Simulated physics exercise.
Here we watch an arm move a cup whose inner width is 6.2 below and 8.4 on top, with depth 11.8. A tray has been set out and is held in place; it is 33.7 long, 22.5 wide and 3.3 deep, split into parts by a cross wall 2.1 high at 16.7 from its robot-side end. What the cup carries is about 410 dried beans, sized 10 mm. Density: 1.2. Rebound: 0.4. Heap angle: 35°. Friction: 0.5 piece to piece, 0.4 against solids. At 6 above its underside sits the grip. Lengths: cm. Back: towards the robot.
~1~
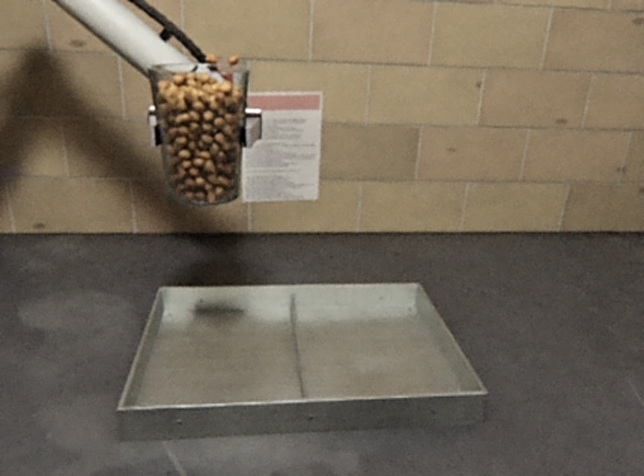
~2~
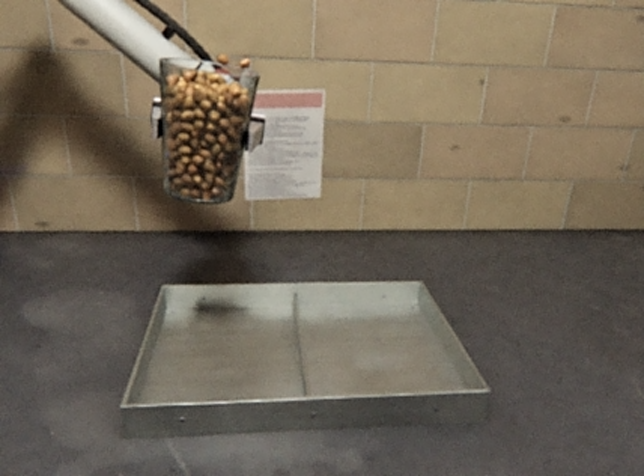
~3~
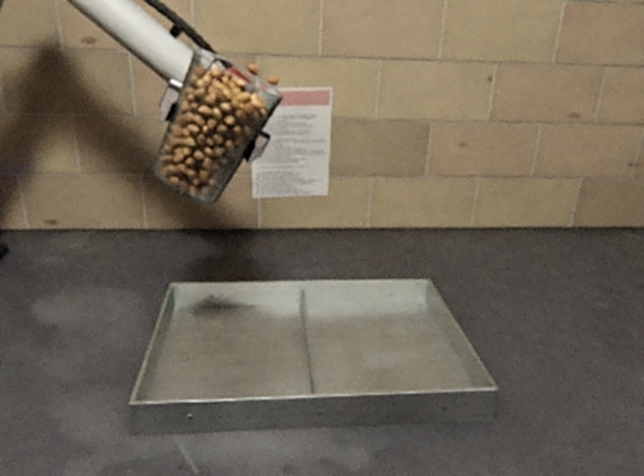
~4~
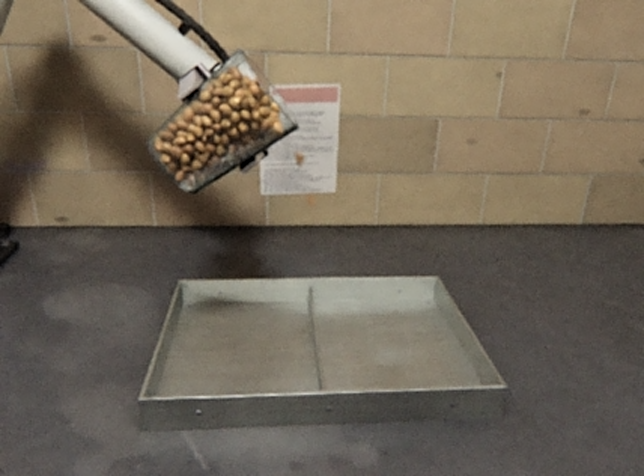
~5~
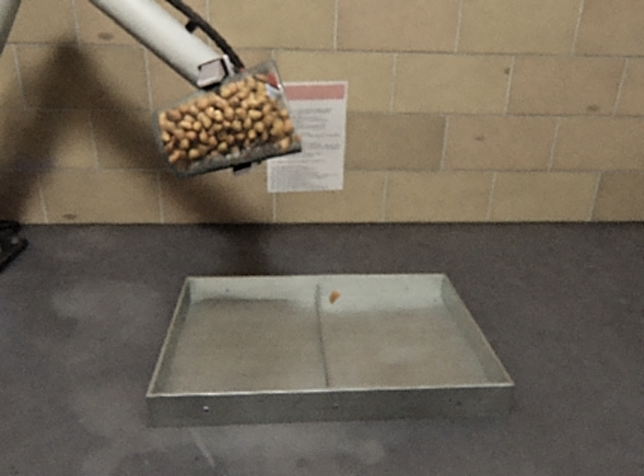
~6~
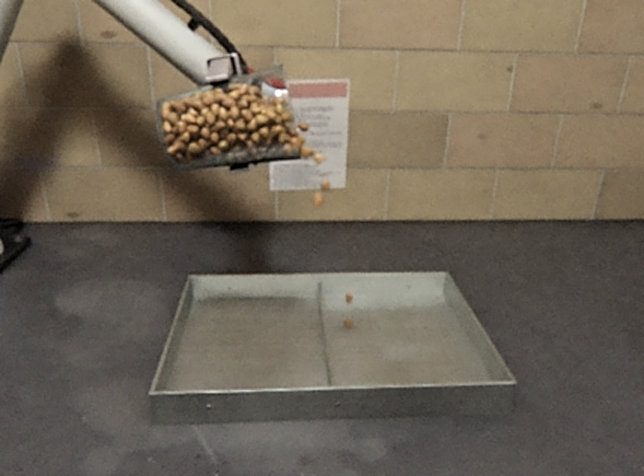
A clear cup packed with brown beans tilted to the right on a robot arm until it lay nearly sideways, and a few beans dropped toward the right part of the divided metal tray below.
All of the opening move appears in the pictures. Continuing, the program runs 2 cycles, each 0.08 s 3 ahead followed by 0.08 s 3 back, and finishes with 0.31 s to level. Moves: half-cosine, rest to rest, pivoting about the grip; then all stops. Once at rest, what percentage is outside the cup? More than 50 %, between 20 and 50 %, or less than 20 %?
More than 50 %.
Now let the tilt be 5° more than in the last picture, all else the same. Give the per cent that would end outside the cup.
I'd put it close to 70 per cent.
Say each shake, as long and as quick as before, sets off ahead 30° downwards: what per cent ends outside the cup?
35 %.
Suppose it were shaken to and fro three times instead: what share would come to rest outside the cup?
About 65 per cent in that case.
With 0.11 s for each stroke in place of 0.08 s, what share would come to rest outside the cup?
45 %.
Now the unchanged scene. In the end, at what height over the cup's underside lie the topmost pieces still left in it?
Roughly 6.5 cm.
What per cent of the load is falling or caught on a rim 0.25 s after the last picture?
I'd put it near 36 per cent.
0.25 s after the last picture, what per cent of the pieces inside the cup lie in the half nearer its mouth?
Around 60 in a hundred.
Then, 0.25 s later, tilted 79° forward, highest piece 27 above the table; 251 in the cup, 13 in the far-side part, 149 in flight or on a rim.
Then, 0.50 s later, tilted 28° forward, highest piece 30 above the table; 216 in the far-side part, 168 in the cup, 10 in the robot-side part, 2 on the table or floor, 17 in flight or on a rim.
Then, 0.83 s later, level, highest piece 26 above the table; 230 in the far-side part, 168 in the cup, 13 in the robot-side part, 2 on the table or floor.
Then, 1.88 s later, level, highest piece 26 above the table; 230 in the far-side part, 168 in the cup, 13 in the robot-side part, 2 on the table or floor.
At rest, 230 in the far-side part, 168 in the cup, 13 in the robot-side part, 2 on the table or floor. That is 59 % outside the cup.
